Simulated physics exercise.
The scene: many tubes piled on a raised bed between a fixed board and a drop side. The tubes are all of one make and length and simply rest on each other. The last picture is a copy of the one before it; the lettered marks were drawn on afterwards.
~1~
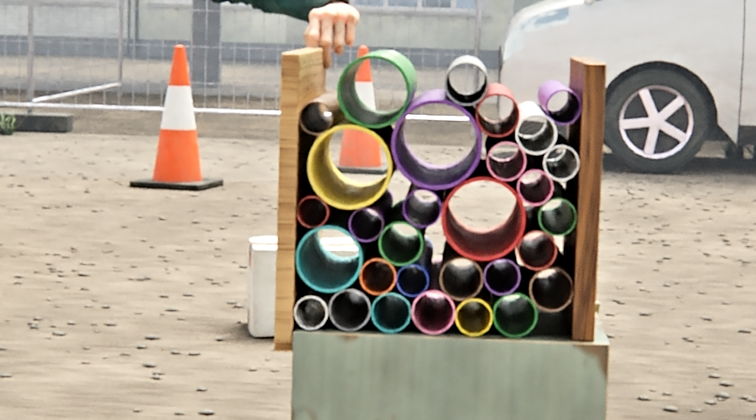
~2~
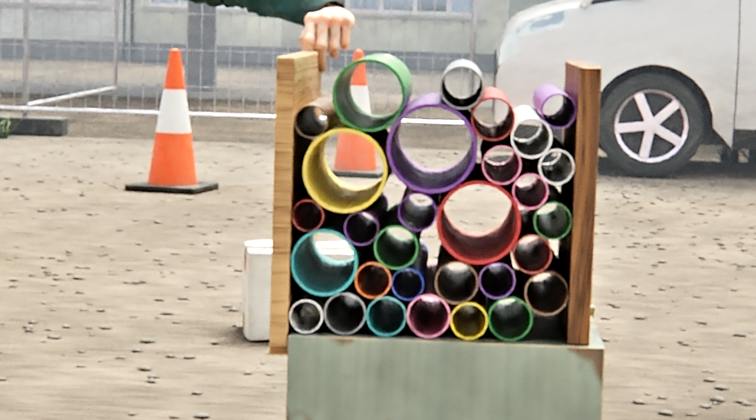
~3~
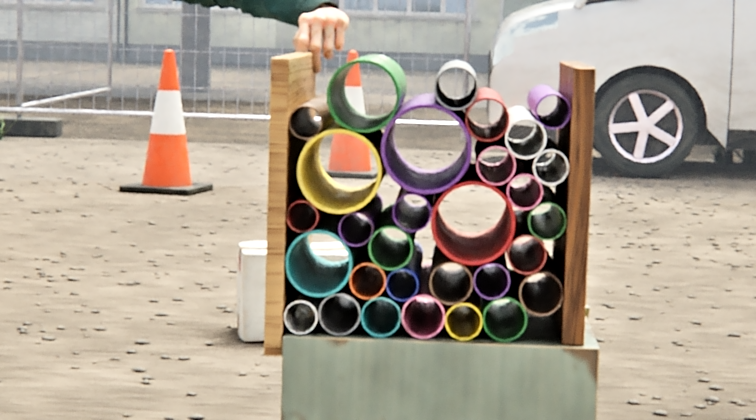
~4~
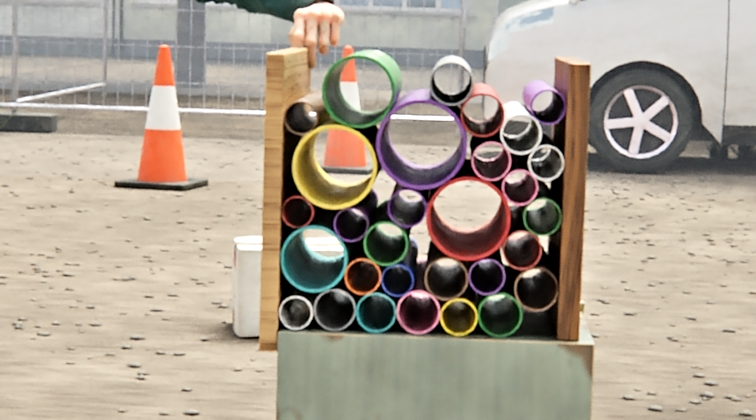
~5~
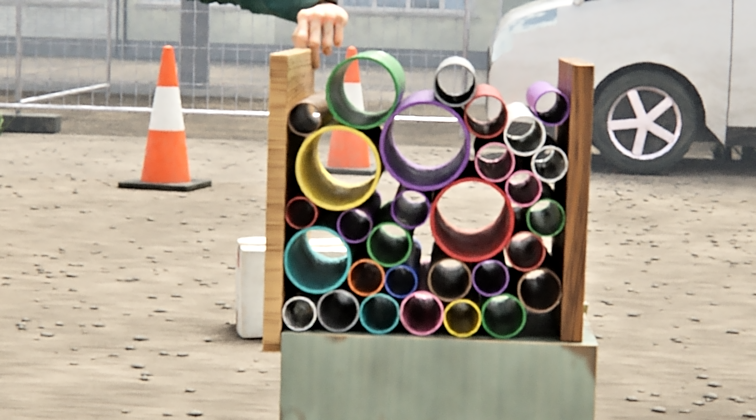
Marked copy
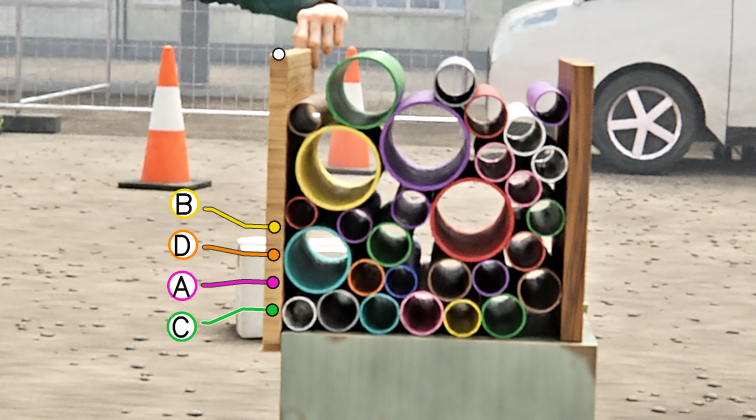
In a gravel yard, colourful tubes sat stacked between two wooden boards while a hand hovered at the top left; the whole view drifted slightly, but the pile and the hand barely moved.
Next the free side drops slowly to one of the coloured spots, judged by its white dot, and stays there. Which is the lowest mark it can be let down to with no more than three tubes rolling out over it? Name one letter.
Slide it to B.
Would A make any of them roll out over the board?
At A: Yes.
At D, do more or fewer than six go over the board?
At D, fewer than six.
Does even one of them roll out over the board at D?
Yes, at D.
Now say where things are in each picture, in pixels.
The first picture shows side board (303, 187); a white tube (311, 313); a green tube (515, 315).
The second picture shows a green tube (510, 319); a blue tube (408, 284).
The third picture shows a red tube (302, 217); a pink tube (525, 192).
The fourth picture shows a red tube (483, 115); side board (288, 187).
The fifth picture shows a white tube (300, 314); a green tube (503, 316); a blue tube (401, 281).
On the marked copy, A at (273, 283); B at (275, 227); C at (272, 310); D at (274, 255); the white dot at (279, 54).
Following B. Soon after the start, top of the board (287, 130).
Later, top of the board (284, 215).
In the end, top of the board (284, 227), one out over the board.
As for the rest, A more than three out over the board; C more than three out over the board; D four out over the board.
